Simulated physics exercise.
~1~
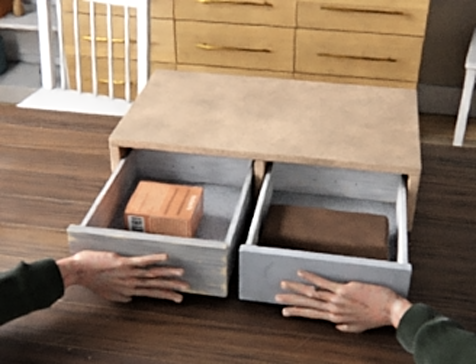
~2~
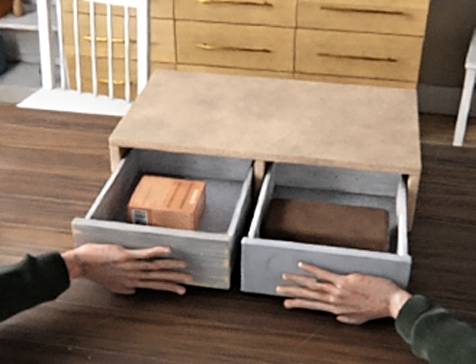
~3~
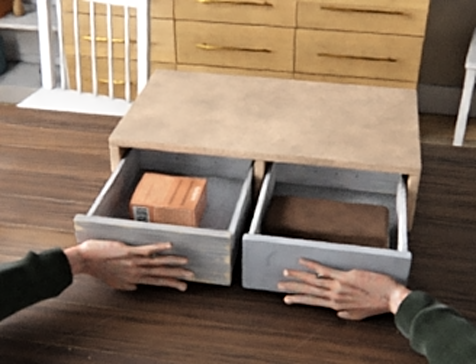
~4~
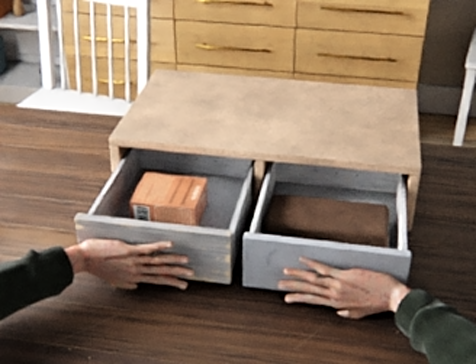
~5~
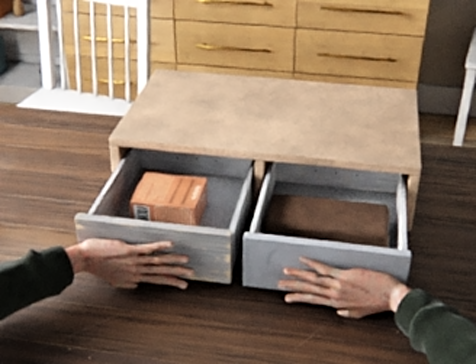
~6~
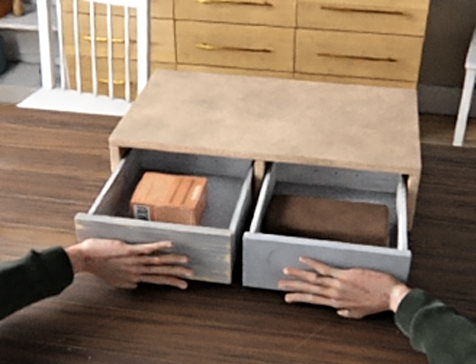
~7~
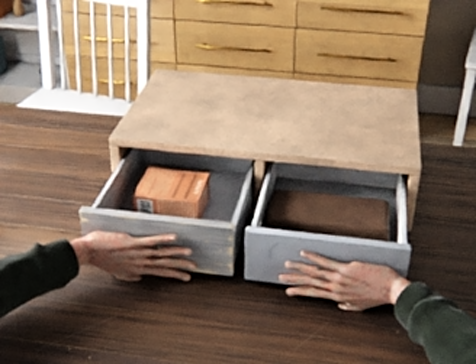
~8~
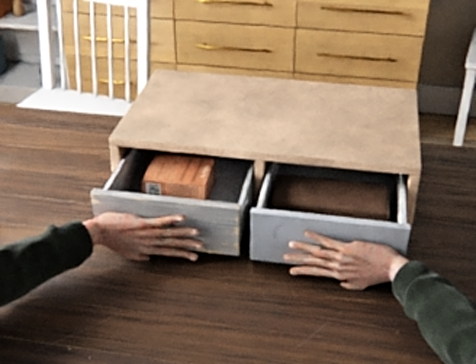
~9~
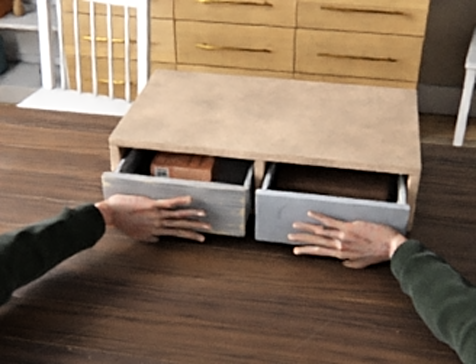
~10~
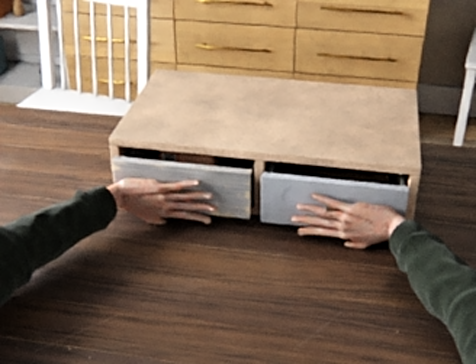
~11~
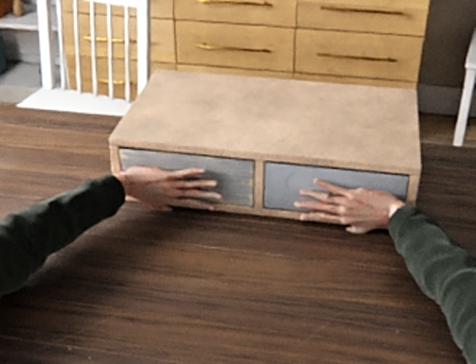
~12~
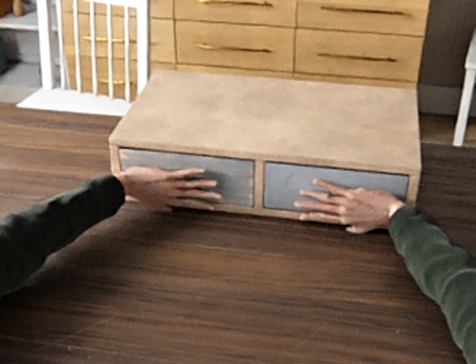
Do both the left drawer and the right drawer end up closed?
Yes, the left drawer goes all the way in, and the right drawer goes all the way in too.
